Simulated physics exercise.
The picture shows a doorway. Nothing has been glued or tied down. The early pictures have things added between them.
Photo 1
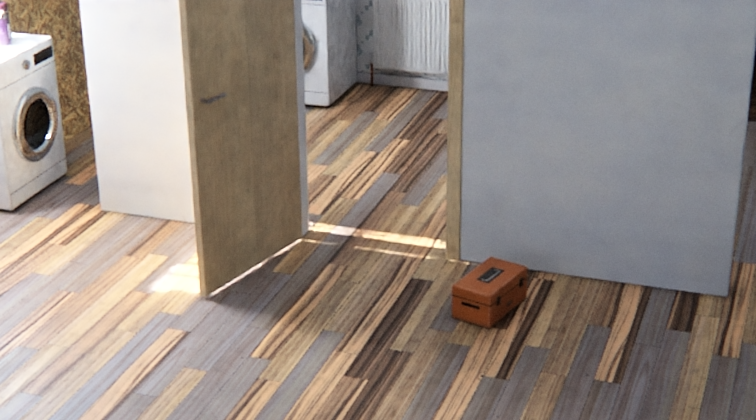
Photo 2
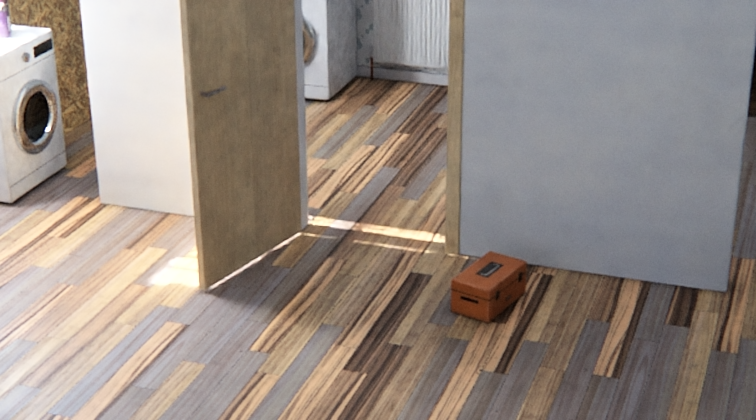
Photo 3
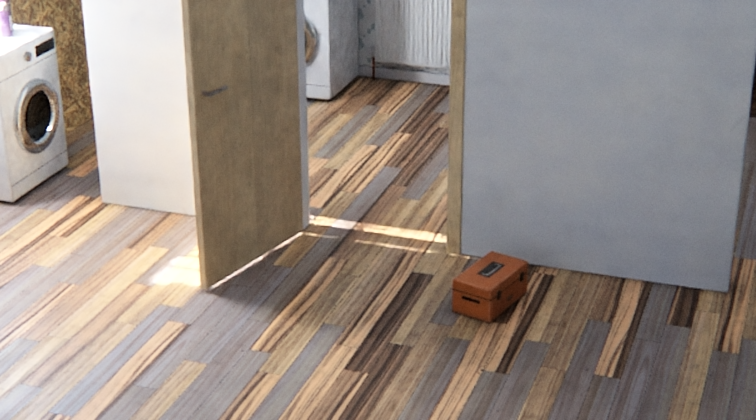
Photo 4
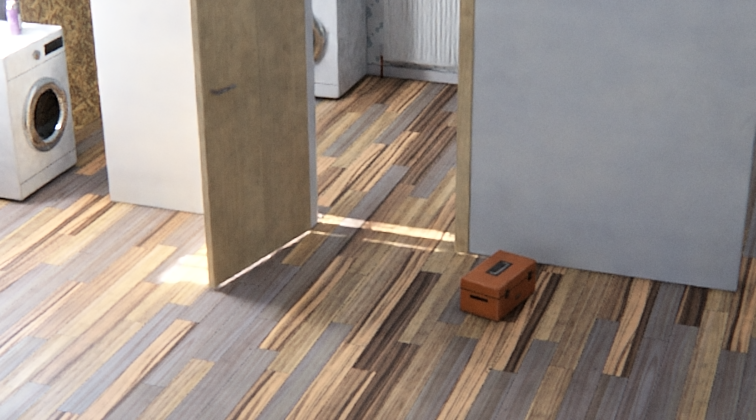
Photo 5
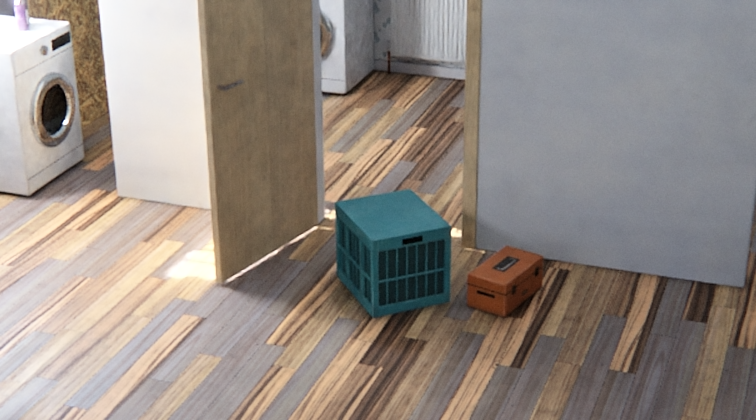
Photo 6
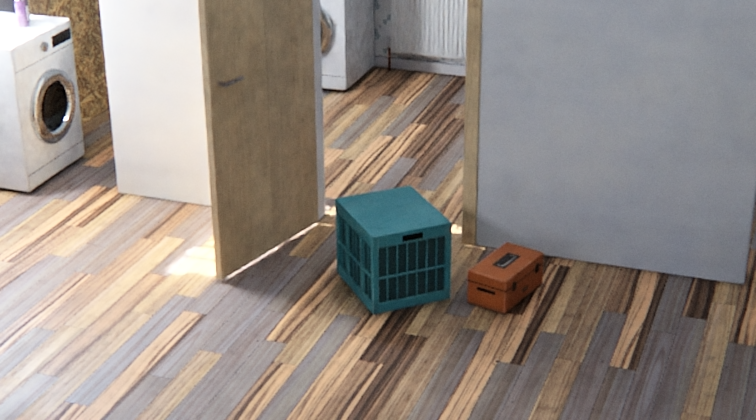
A turquoise container suddenly appeared in front of the doorway, just left of an orange toolbox on the wood floor, while the wide-open door stayed still and the view shifted slightly.
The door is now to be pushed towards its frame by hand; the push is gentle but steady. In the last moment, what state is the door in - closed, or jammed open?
At the last moment the door is jammed open.
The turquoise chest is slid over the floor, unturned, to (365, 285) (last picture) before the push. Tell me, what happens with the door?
Well, then the door stays ajar.
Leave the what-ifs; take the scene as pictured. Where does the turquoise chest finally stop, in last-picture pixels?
Roughly (404, 248).
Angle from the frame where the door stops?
About 55°.
Then, 0.60 s past the last view, door 80° open.
Then, 0.90 s past the last view, door 59° open.
Finally, door 53° open; both still in place. Final places as the last picture's camera would see them, turquoise chest near (404, 248).
